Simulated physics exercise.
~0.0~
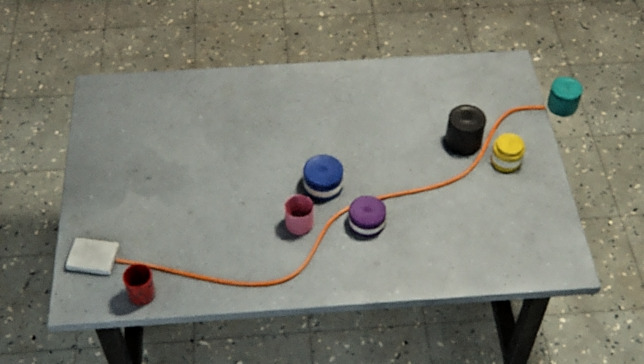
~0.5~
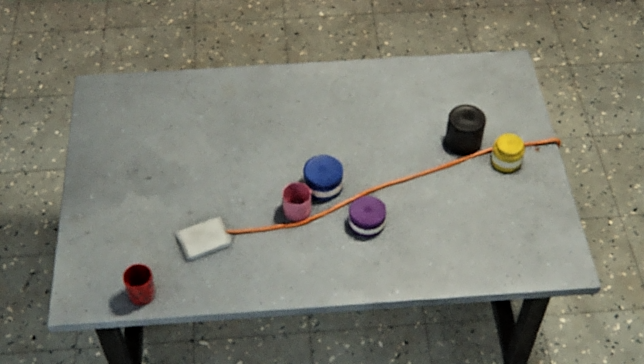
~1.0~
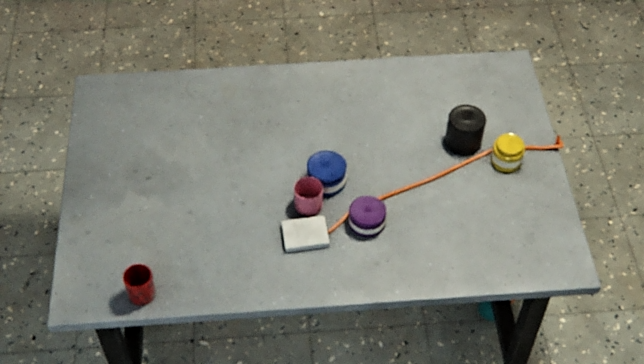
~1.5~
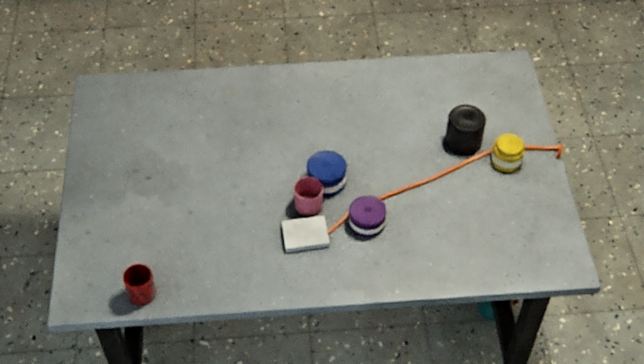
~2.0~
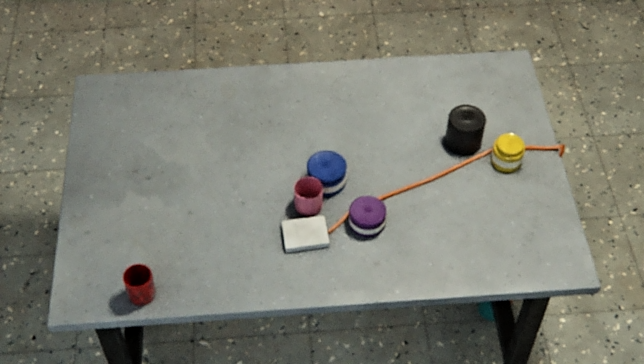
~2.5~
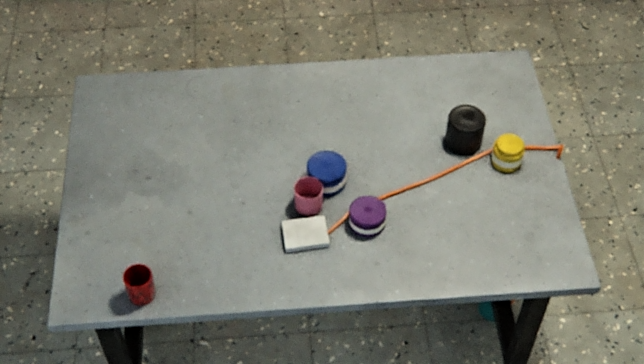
A teal speaker dropped off the right side of the table, pulling the orange cable and dragging the white phone far to the right, nudging the pink cup, until the phone stopped by the purple tin with the cable stretched past the yellow jar.
